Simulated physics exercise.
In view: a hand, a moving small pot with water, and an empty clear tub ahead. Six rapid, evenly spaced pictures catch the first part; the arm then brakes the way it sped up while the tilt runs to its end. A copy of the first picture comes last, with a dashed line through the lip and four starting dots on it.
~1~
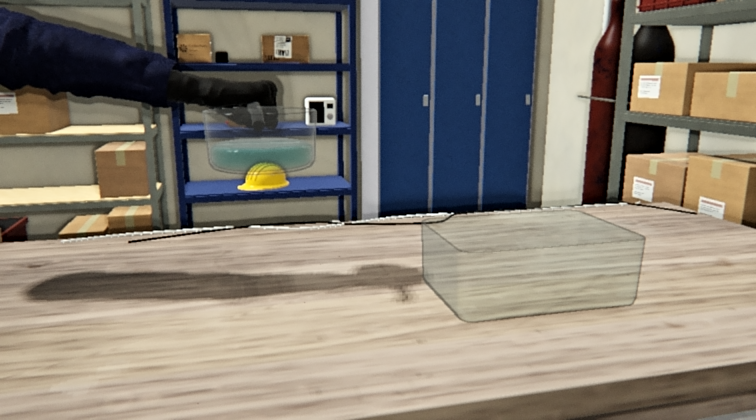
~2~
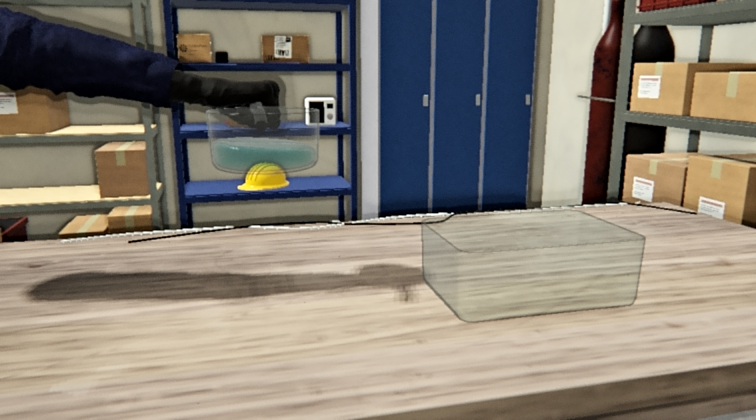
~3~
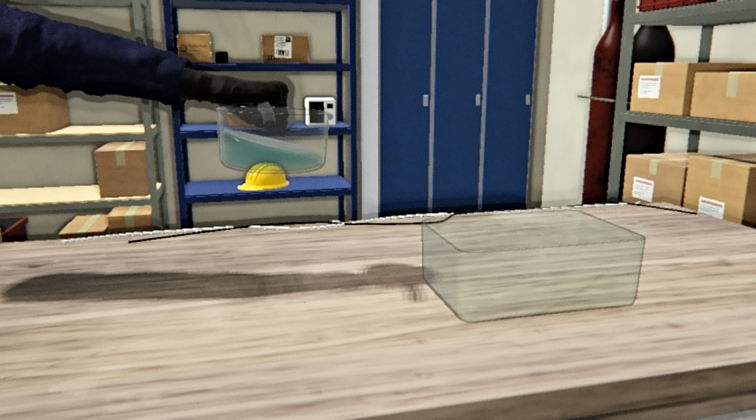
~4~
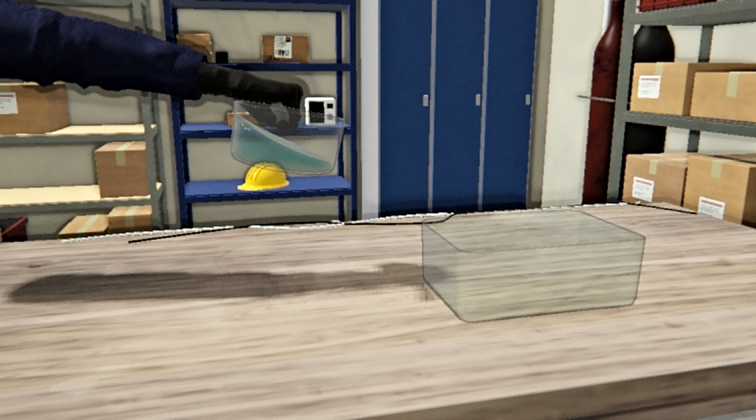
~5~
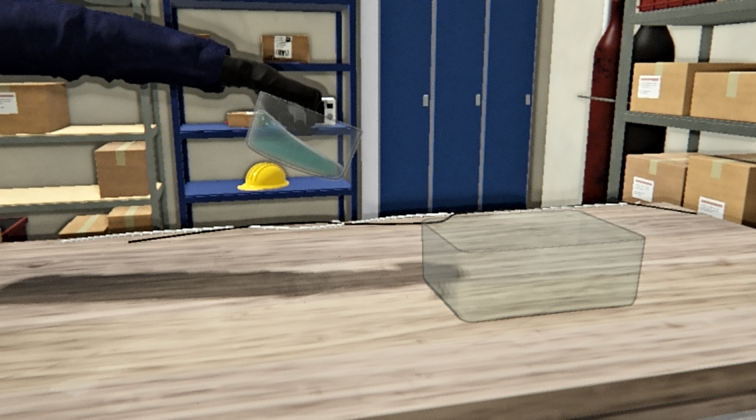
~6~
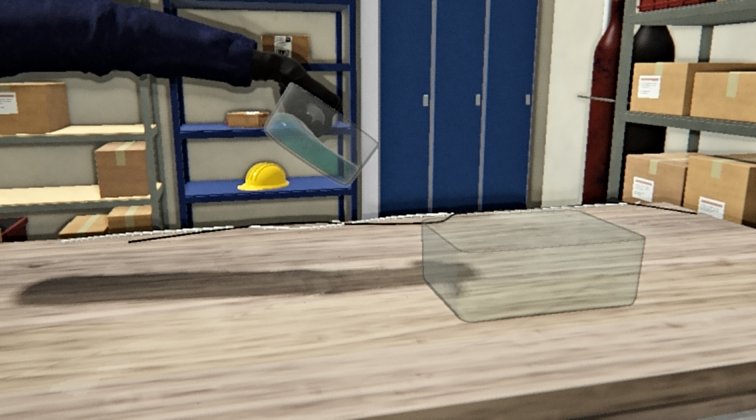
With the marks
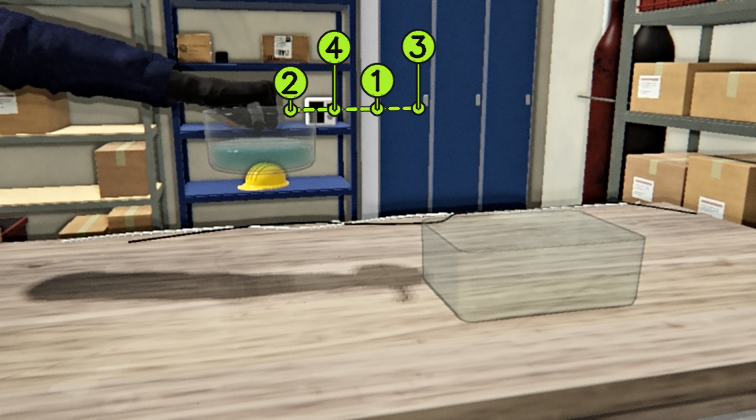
In a storeroom, a dark-sleeved, gloved arm held a small clear container of bluish water above a wooden table, moved it right toward an empty clear tub, and tilted it steadily further to the right.
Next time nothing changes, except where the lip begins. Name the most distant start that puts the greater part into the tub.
Choose 2.
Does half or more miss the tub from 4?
No, not at all.
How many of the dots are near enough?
All four.
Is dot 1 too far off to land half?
No, that is safe.
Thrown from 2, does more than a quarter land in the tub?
Yes, clearly.
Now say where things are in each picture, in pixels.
Upright, lip at (313, 109); tub from (456, 321) to (633, 302); nothing has left yet, in the first frame.
Upright, lip at (316, 109); nothing has left yet, in the second frame.
Tipped about 3°, lip at (326, 112); nothing has left yet, in the third frame.
Tipped about 10°, lip at (341, 118); nothing has left yet, in the fourth frame.
Tipped about 22°, lip at (360, 129); nothing has left yet, in the fifth frame.
Tipped about 36°, lip at (376, 142); nothing has left yet, in the sixth frame.
In lime, 1 at (377, 108); 2 at (290, 110); 3 at (418, 108); 4 at (334, 109).
With 1, about 87 % lands in the tub, 8 % falls short and 5 % goes beside or beyond.
With 2, about 62 % lands in the tub, 29 % falls short and 9 % goes beside or beyond.
With 3, about 91 % lands in the tub, 6 % falls short and 3 % goes beside or beyond.
With 4, about 78 % lands in the tub, 10 % falls short and 12 % goes beside or beyond.
